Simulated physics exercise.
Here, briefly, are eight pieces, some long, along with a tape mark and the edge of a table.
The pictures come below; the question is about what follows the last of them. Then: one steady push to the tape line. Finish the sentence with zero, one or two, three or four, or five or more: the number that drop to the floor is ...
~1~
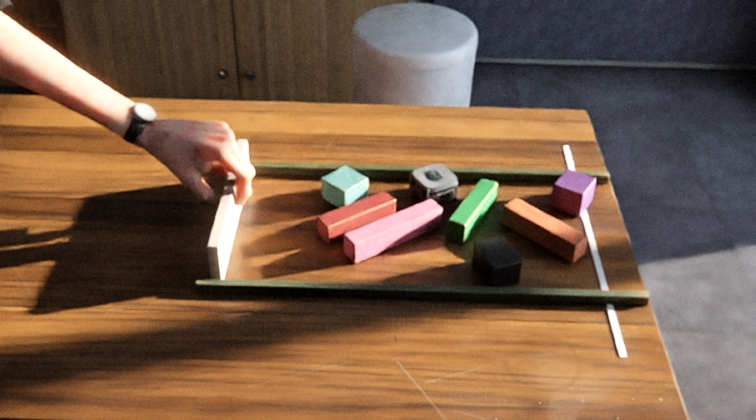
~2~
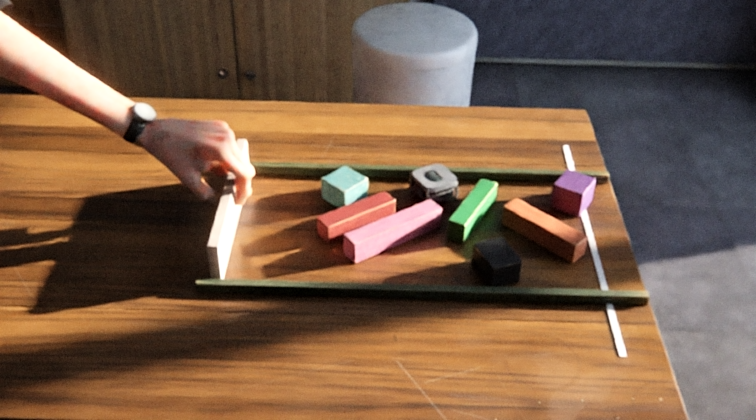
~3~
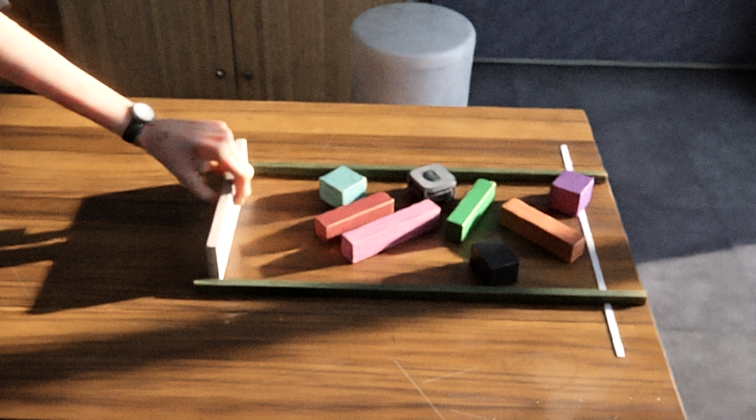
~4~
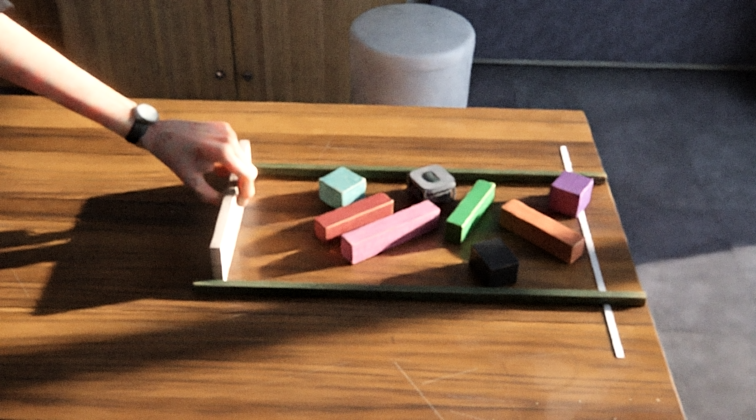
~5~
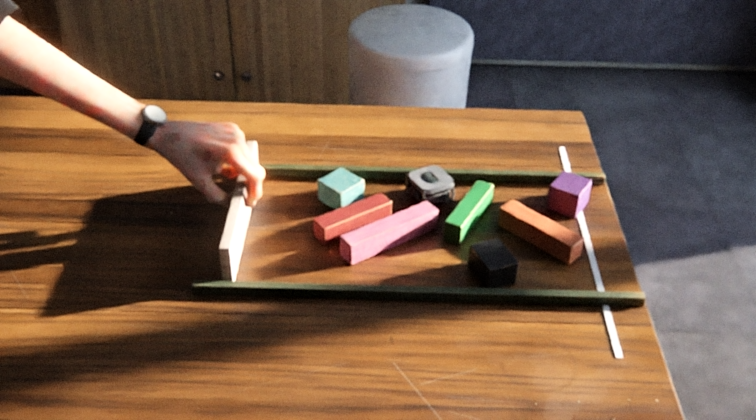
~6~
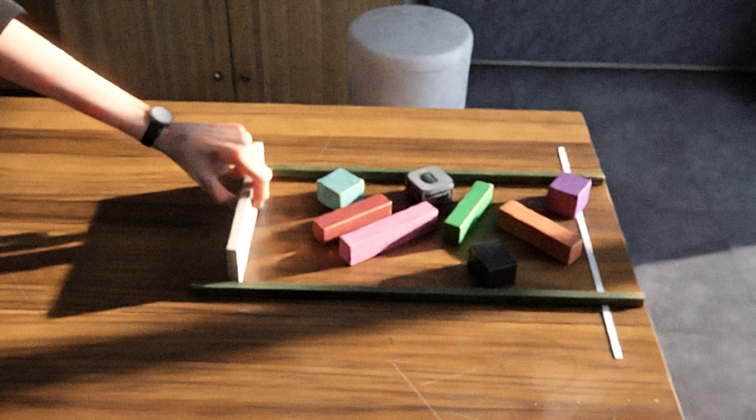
The number that drop to the floor is three or four.
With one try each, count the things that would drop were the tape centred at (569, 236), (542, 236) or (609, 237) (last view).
4, 2, 8.
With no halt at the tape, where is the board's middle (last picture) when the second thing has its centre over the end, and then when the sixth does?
At (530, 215) for the second, at (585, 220) for the sixth.
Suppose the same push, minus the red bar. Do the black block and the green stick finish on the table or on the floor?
As for the black block, it is left in place; as for the green stick, it topples off.
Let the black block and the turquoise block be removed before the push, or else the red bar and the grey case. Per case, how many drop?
First 3, then 3.
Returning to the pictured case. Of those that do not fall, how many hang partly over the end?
The total comes out at 4.
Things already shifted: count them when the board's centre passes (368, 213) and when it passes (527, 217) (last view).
At the first place 4, at the second 8.
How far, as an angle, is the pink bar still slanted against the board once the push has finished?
It comes to around 35 degrees.
A little later, none off yet; purple block at rest near (568, 195); orange bar at rest near (539, 232); black block at rest near (492, 264).
Next, none off yet; purple block at rest near (570, 195); orange bar shifted about its own width near (601, 252); black block shifted about its own width near (531, 273).
When it is over, the number that fall off is three or four; down, grey case, green stick, orange bar and purple block.
